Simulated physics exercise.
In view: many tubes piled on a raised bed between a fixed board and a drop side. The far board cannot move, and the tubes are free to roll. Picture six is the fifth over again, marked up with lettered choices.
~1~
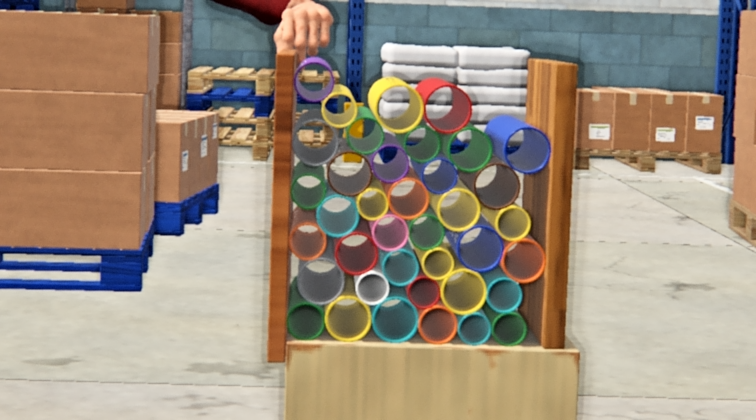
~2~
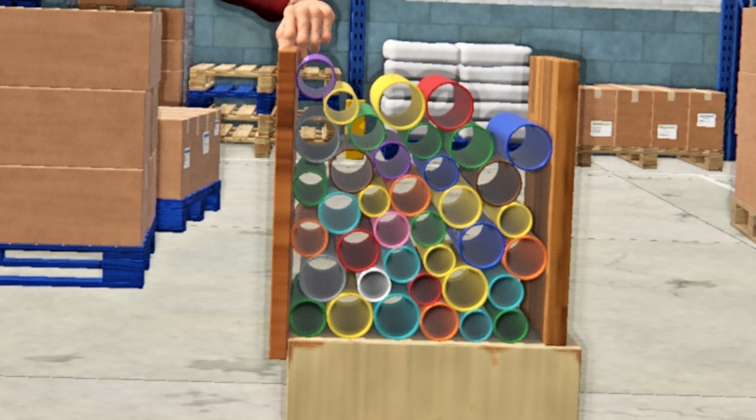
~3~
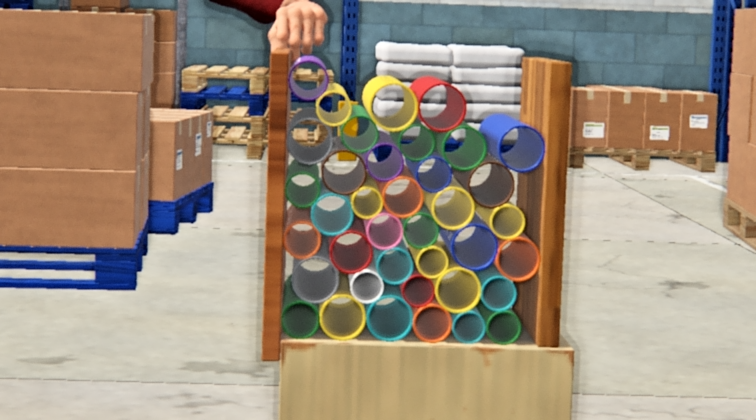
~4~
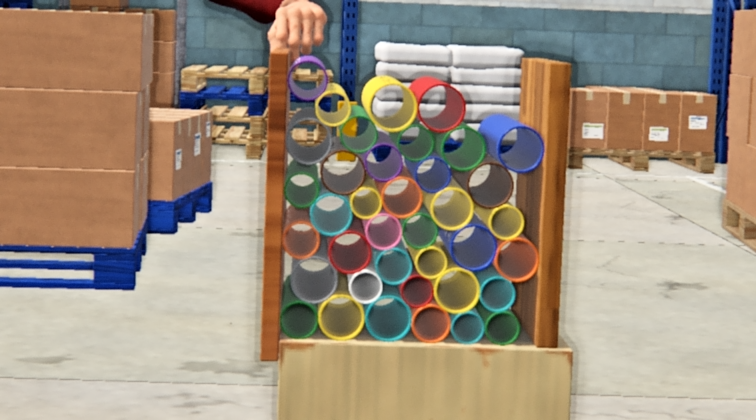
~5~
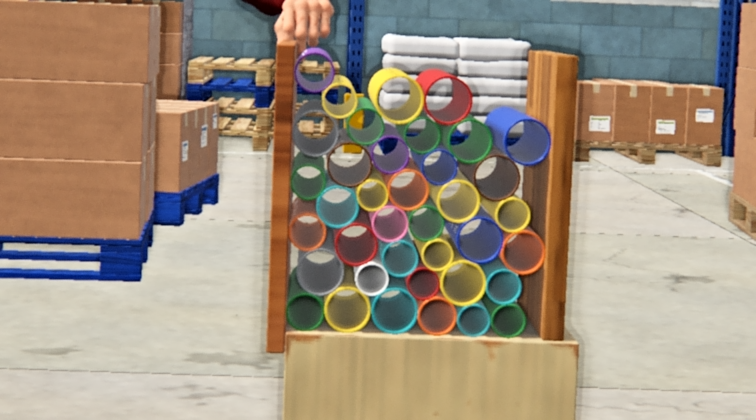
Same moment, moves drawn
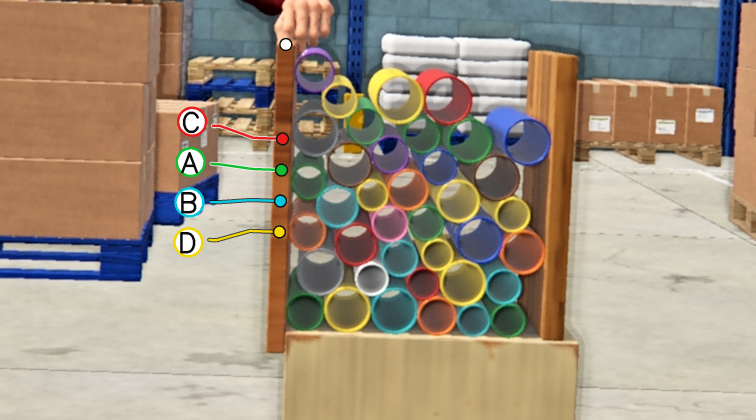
In a warehouse with stacked boxes and pallets, a hand rests on top of the left wooden board beside a pile of colourful tubes. The view shifts slightly from side to side and up and down, while the hand stays in place and the tubes keep the same arrangement throughout.
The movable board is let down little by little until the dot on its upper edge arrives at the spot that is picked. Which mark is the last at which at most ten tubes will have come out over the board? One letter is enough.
Down to D.
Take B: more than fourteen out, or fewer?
Fewer than fourteen.
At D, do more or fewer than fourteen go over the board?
It loses fewer than fourteen.
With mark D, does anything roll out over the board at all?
Yes.
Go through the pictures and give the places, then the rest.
The first picture shows side board (284, 194); a green tube (306, 321); a green tube (509, 329).
The second picture shows a green tube (511, 326); a red tube (358, 251).
The third picture shows a pink tube (385, 232); a green tube (421, 231).
The fourth picture shows a brown tube (343, 172); a green tube (359, 134).
The fifth picture shows a yellow tube (399, 100); side board (283, 185); a green tube (305, 312).
On the marked copy, A at (281, 170); B at (280, 201); C at (283, 139); D at (279, 232); the white dot at (286, 45).
Taking D. A third of the way, top of the board (293, 128).
Two thirds of the way, top of the board (289, 222).
When it is over, top of the board (289, 232), eight out over the board.
As for the rest, A one out over the board; B about four out over the board; C none out over the board.
